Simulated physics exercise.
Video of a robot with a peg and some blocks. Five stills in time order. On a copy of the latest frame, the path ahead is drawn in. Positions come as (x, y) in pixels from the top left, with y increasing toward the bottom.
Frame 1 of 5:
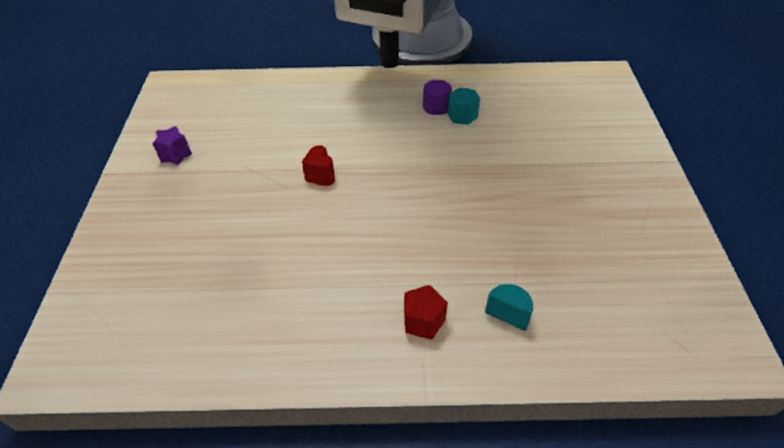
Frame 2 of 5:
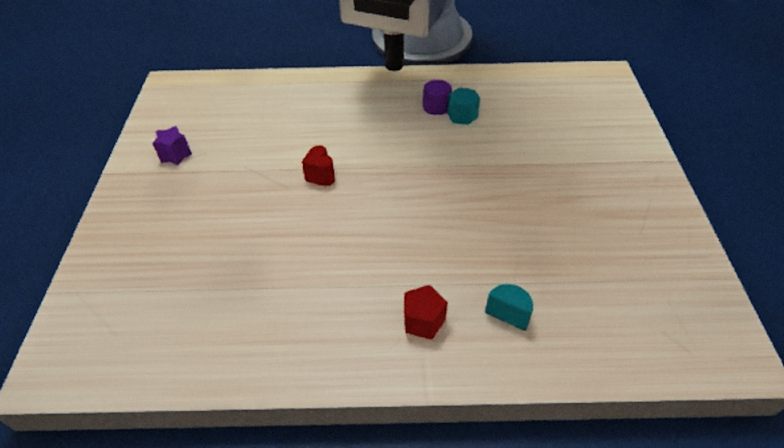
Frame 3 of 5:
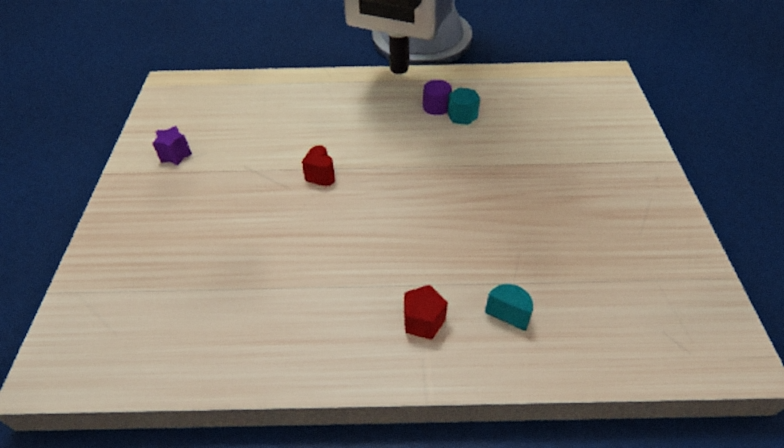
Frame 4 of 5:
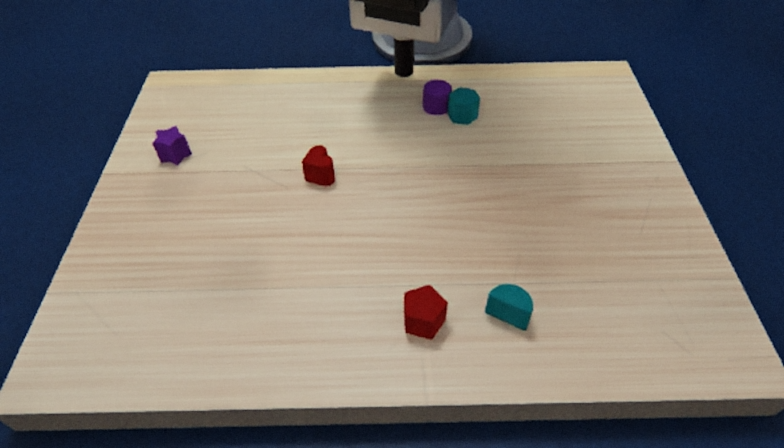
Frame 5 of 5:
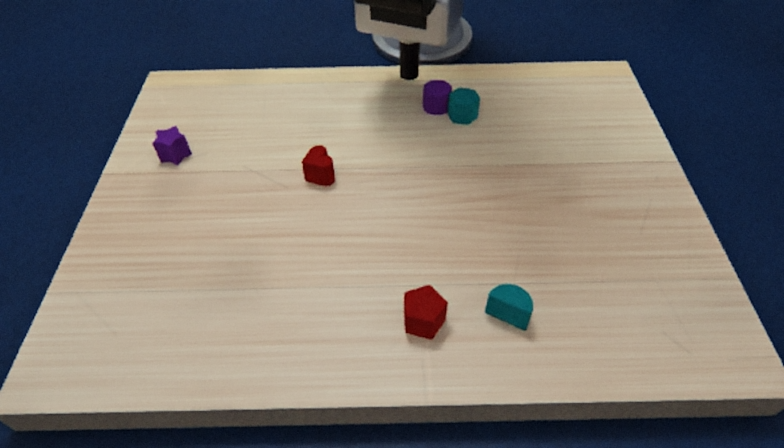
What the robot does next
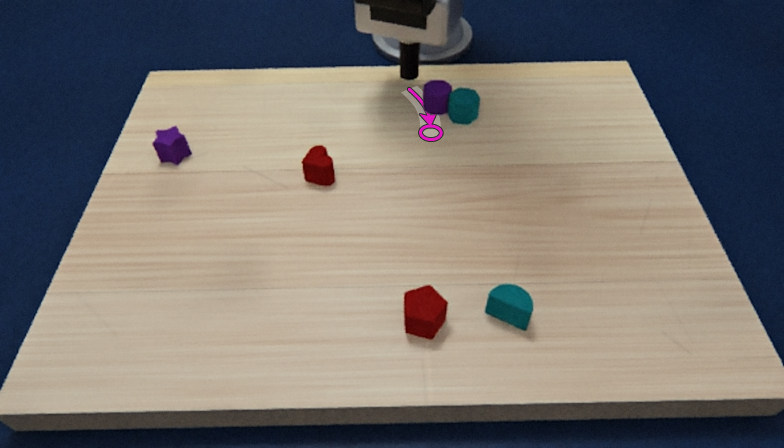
In this clip, a robot arm with a dark peg moves slightly rightward and toward the viewer at the far edge of a wooden board, near purple and turquoise blocks, while all six scattered blocks stay still.
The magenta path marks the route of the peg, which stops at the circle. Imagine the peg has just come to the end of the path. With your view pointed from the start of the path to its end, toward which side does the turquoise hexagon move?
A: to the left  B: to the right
A - to the left.
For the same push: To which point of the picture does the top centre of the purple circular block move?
When the path ends, it will be at (457, 111).
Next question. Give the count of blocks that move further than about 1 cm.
I'd say two blocks get moved.
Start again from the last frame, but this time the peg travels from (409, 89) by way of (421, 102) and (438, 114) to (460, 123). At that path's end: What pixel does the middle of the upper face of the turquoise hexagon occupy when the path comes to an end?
Top centre: (511, 107).
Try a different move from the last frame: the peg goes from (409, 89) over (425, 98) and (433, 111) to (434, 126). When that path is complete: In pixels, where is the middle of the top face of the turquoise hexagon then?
Located at (484, 105).
The drawn path runs from (409, 89) through (422, 102) and (429, 116) to (431, 133).
What follows on the original path. Halfway along, peg (427, 96); purple circular block (449, 98); turquoise hexagon (478, 101), turned 35° anticlockwise.
At the end, peg (432, 119); purple circular block (457, 111); turquoise hexagon (484, 103), turned 50° anticlockwise.
